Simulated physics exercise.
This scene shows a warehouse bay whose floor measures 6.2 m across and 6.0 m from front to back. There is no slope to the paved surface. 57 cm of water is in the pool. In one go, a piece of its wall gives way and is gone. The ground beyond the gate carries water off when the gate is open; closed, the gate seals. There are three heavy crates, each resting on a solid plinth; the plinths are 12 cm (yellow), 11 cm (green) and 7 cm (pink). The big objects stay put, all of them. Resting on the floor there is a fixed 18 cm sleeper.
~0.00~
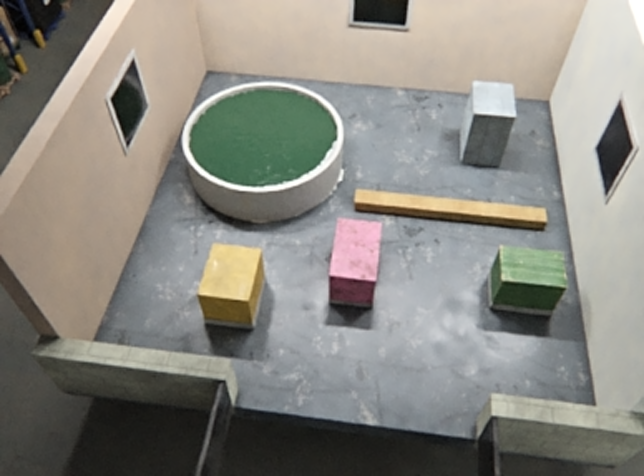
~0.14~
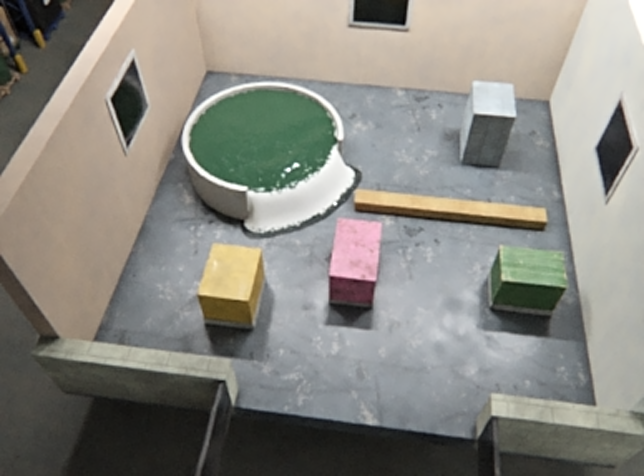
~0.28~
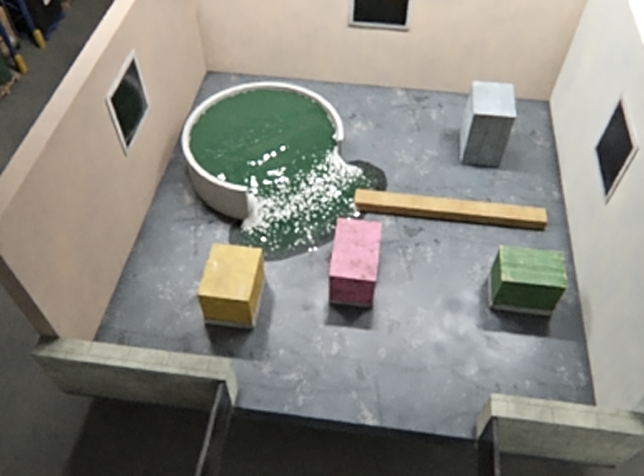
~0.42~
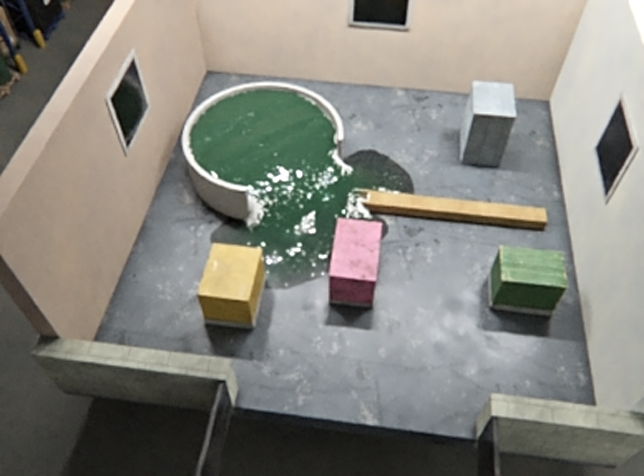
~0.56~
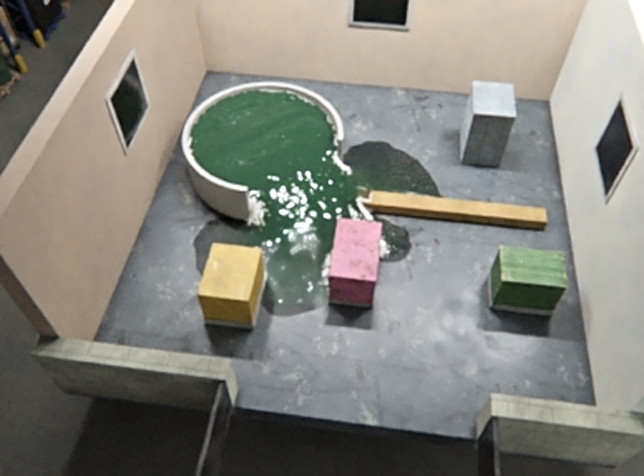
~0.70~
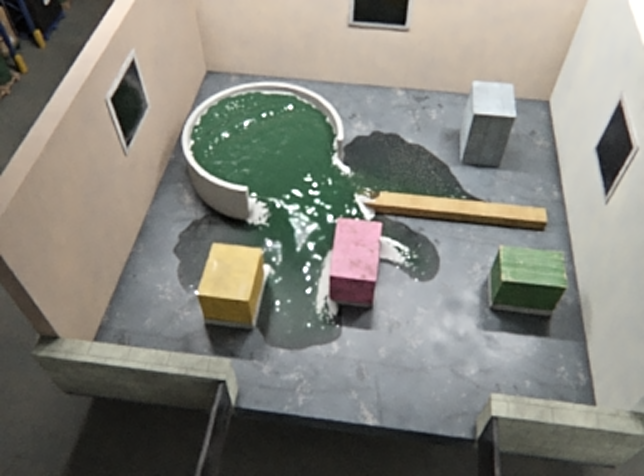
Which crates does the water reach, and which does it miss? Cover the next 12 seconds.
Crate by crate: Yellow crate - reached, green crate - reached, pink crate - reached.
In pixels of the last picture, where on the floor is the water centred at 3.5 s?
Centre: Approx. (368, 224) px.
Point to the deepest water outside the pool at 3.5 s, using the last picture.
It's at about (535, 426) in the last picture.
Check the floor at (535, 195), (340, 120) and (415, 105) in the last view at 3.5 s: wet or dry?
Going through the three points: Awash, then not yet touched, then awash.
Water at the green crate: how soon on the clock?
Green: 1.0 s.
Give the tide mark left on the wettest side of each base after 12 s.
In cm: Yellow 21, green 16, pink 38.
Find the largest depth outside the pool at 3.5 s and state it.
Around 23 centimetres deep.
After 1.4 s water covers 35 % of the floor and is deepest (40 cm) near (340, 242); yellow plinth reached, green plinth reached, pink plinth reached.
After 2.2 s water covers 50 % of the floor and is deepest (31 cm) near (340, 242); yellow plinth reached, green plinth reached, pink plinth reached.
After 3.5 s water covers 65 % of the floor and is deepest (23 cm) near (535, 426); yellow plinth reached, green plinth reached, pink plinth reached.
After 7.0 s water covers 95 % of the floor and is deepest (10 cm) near (554, 135); yellow plinth reached, green plinth reached, pink plinth reached.
After 12.0 s water covers 100 % of the floor and is deepest (9 cm) near (200, 89); highest at the yellow plinth 21 cm, highest at the green plinth 16 cm, highest at the pink plinth 38 cm.
